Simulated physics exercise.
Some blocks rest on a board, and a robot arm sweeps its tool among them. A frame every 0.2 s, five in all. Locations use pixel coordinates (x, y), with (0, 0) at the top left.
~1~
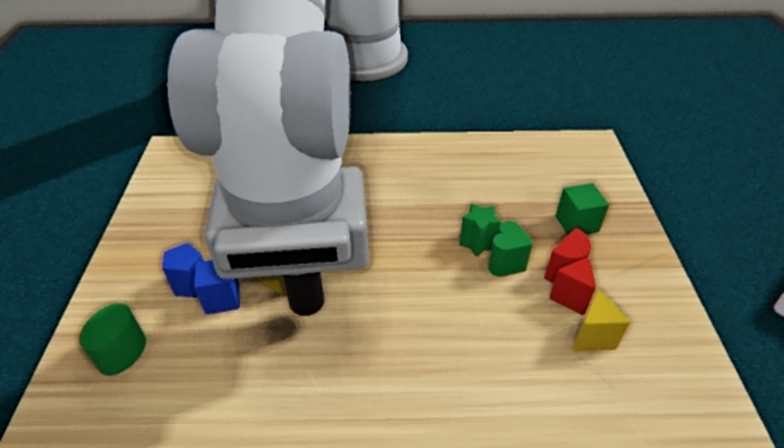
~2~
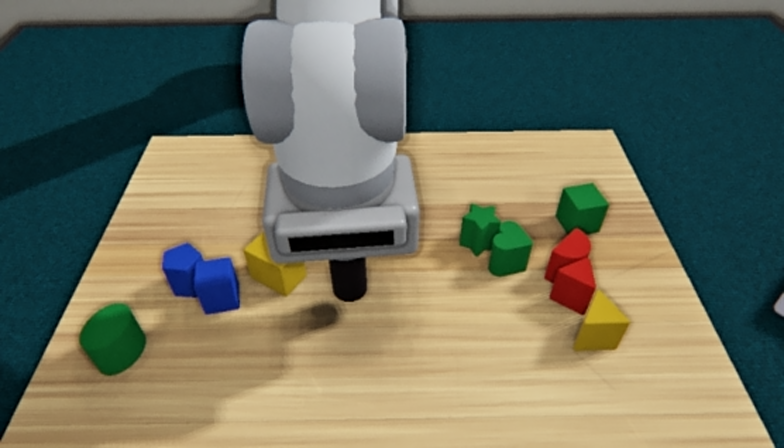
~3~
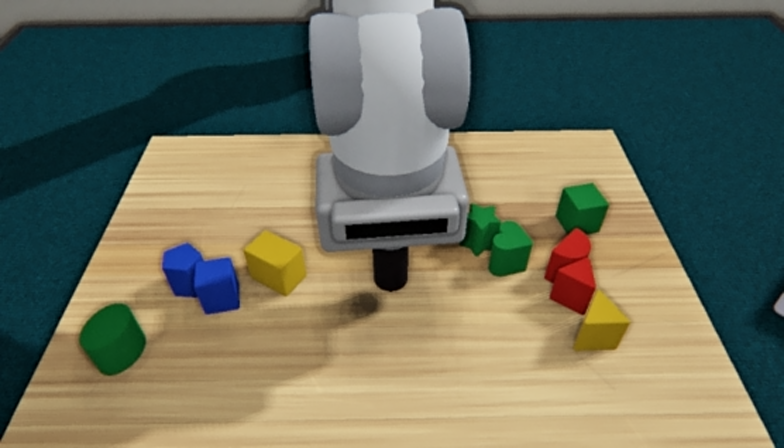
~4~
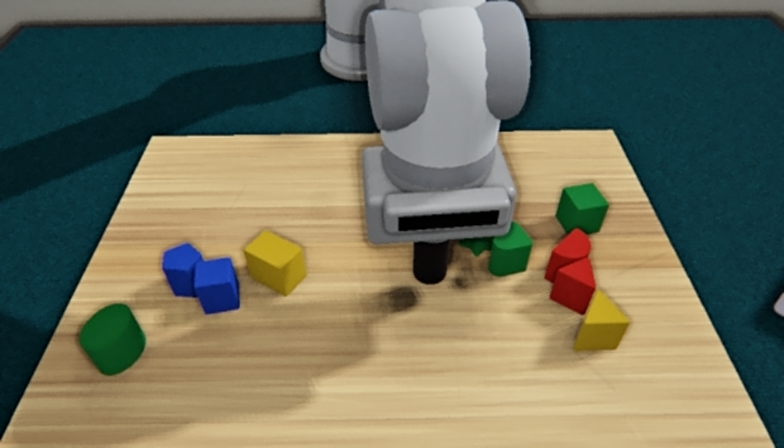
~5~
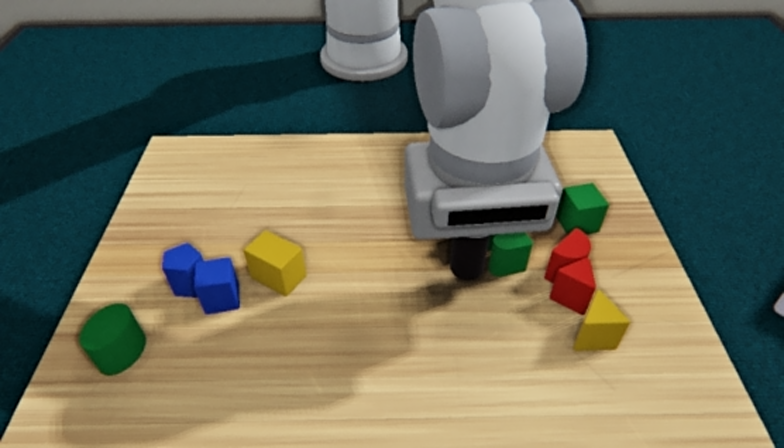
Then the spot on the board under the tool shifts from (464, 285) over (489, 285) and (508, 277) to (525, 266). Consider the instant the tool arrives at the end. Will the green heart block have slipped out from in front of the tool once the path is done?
No.
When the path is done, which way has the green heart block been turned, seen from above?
The block turns counter-clockwise.
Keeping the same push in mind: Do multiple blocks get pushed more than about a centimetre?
I believe not.
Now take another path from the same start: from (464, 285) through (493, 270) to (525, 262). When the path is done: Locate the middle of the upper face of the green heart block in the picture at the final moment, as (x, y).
The middle of the upper face of the green heart block will lie at about (552, 215) in the picture.
The first path, step by step. Halfway along, tool at (504, 265); green heart block at (521, 230), turned 15° anticlockwise.
At the end, tool at (529, 250); green heart block at (535, 213), turned 45° anticlockwise; red D-shaped block unmoved.
